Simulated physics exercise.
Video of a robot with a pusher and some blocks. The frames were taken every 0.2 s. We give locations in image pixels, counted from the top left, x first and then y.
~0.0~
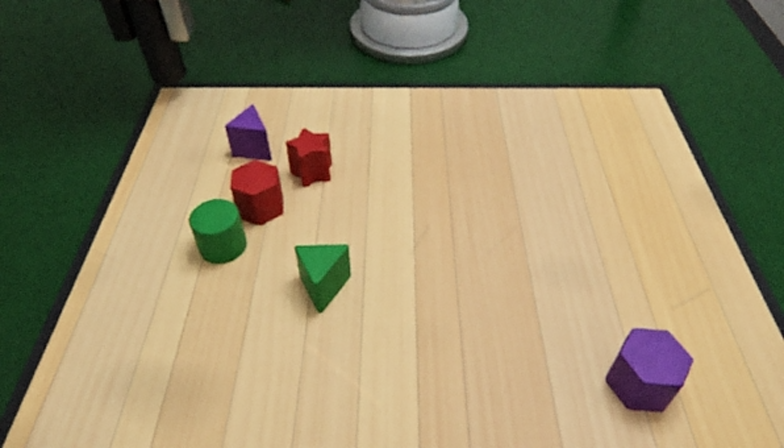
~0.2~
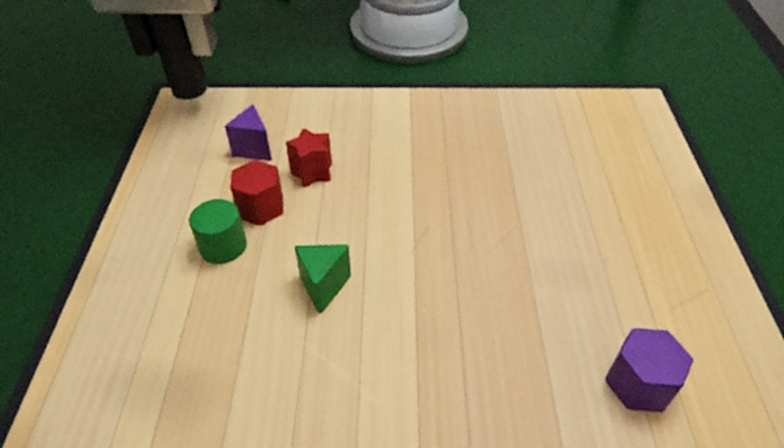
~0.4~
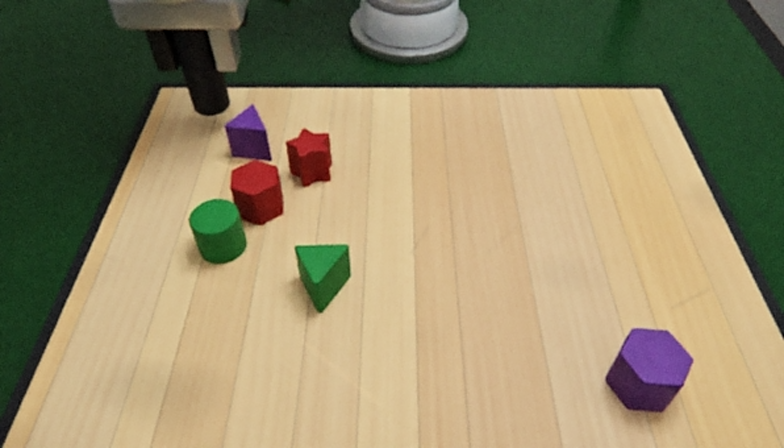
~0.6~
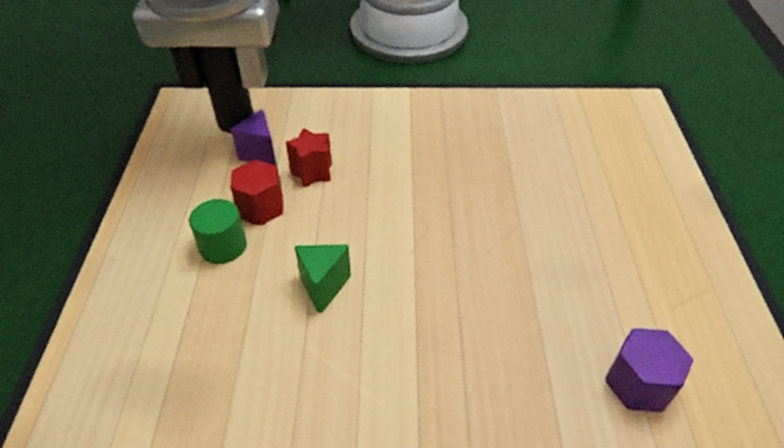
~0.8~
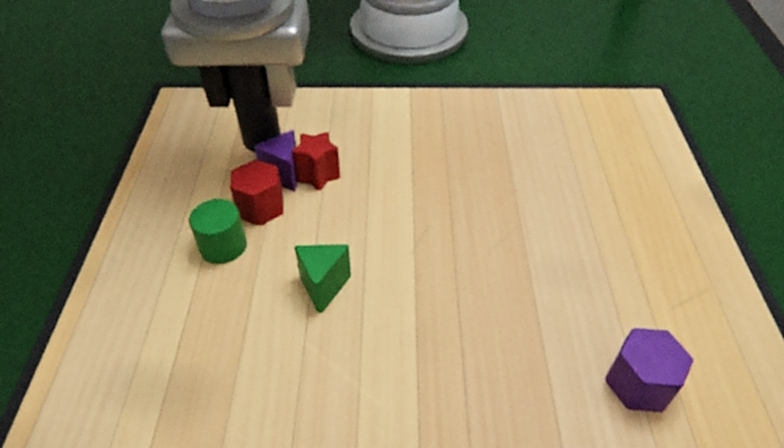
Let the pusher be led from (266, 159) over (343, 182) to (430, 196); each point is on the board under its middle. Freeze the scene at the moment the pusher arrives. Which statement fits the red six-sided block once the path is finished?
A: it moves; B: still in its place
The one that fits is B, still in its place.
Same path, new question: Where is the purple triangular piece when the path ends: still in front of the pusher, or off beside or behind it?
Slid off.
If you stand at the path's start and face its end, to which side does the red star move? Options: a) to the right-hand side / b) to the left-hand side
a
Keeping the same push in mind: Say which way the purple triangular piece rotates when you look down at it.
Seen from above, clockwise.
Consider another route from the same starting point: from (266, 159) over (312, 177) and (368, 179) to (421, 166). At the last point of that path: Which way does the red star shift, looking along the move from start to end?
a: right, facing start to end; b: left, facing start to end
a - right, facing start to end.
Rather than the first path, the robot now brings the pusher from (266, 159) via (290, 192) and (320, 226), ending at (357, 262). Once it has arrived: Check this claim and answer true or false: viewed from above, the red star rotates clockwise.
That statement is not accurate.
On the path given first. One third of the way, pusher at (313, 157); purple triangular piece at (310, 169), turned 15° clockwise; red star at (355, 159), turned 35° anticlockwise.
Two thirds of the way, pusher at (371, 169); purple triangular piece at (315, 176), turned 35° clockwise; red star at (399, 173), turned 40° anticlockwise.
At the end, pusher at (431, 178); red six-sided block not moved; purple triangular piece at (315, 176), turned 35° clockwise; red star at (445, 191).
